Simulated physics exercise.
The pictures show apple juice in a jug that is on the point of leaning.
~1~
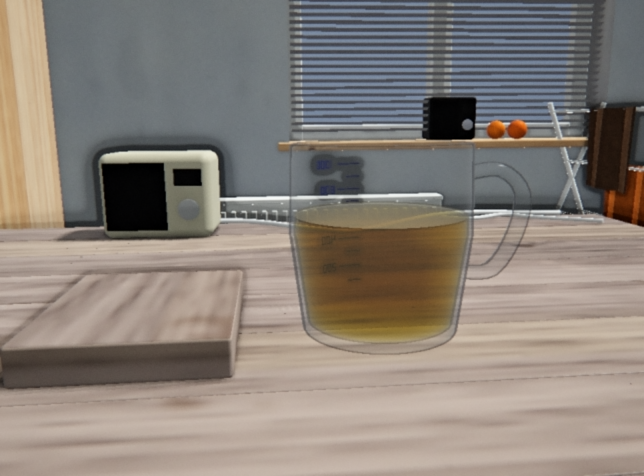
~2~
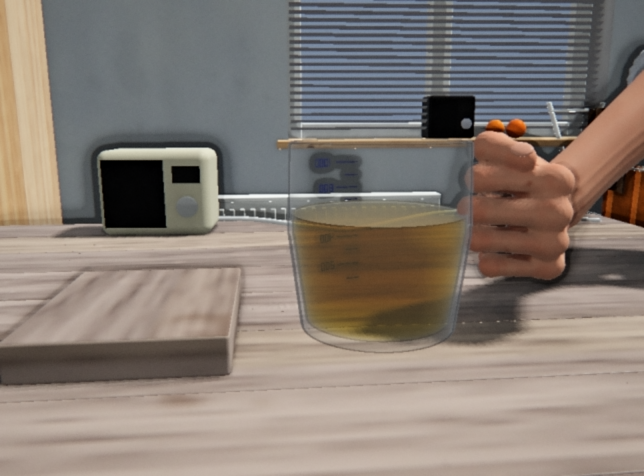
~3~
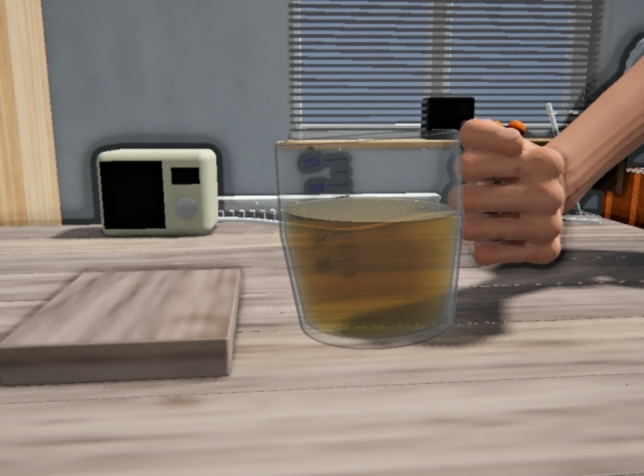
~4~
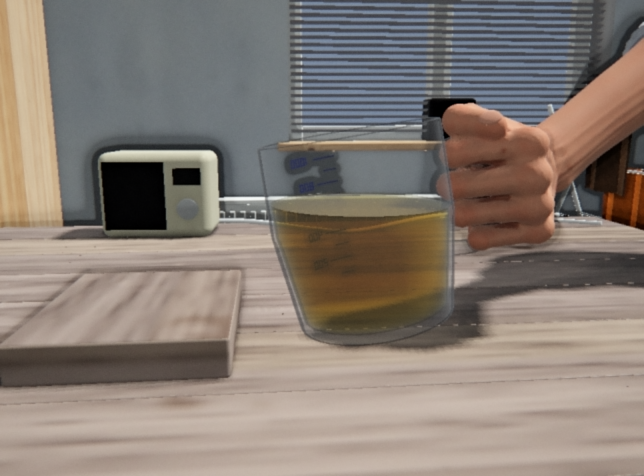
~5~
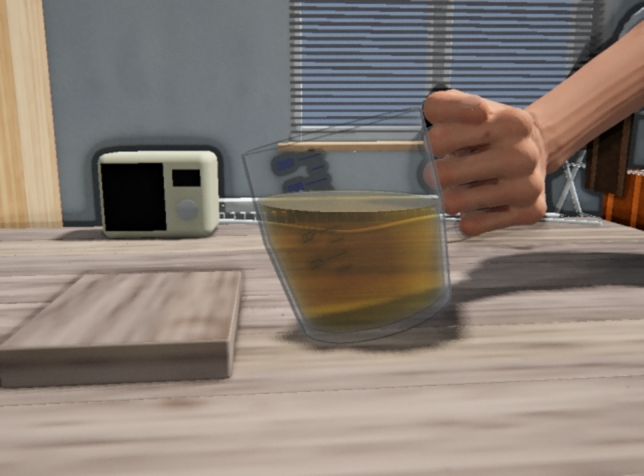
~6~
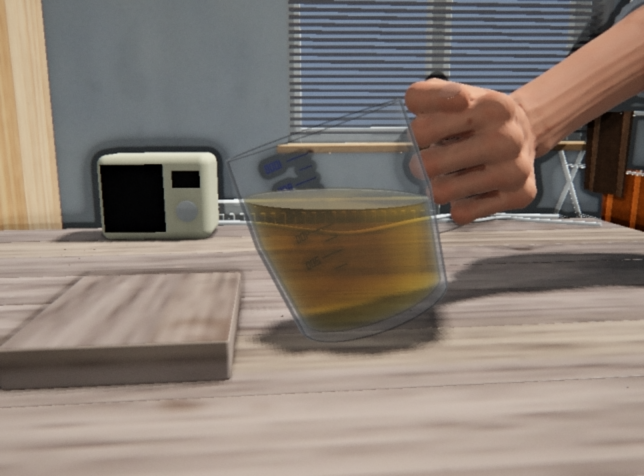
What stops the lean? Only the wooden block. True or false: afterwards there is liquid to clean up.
True.
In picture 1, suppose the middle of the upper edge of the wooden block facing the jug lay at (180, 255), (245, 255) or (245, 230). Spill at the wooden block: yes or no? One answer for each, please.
First try it brims over, second it keeps every drop, third it keeps every drop.
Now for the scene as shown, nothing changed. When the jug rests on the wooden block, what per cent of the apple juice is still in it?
About 65 percent.
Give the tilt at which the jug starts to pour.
About 40°.
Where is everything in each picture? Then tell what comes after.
It stands upright; jug (379, 232) about two thirds full, in the first picture.
A hand takes hold; jug about two thirds full, surface at (378, 213); wooden block (145, 316), in the second picture.
The top moves towards the wooden block; jug (370, 226) about two thirds full, in the third picture.
On the way over; jug about two thirds full, surface at (359, 204); wooden block (145, 318), in the fourth picture.
It is leaning; jug (352, 218) about two thirds full, in the fifth picture.
Tipping on its foot; jug about two thirds full, surface at (337, 199); wooden block (145, 320), in the sixth picture.
Soon after, the jug leans by about 35°; nothing has left it.
Later, the jug leans by about 50°; some has gone over its rim; about three quarters of the apple juice is inside.
In the end, the jug leans by about 55°, against the wooden block; some has gone over its rim; about two thirds of the apple juice is inside.
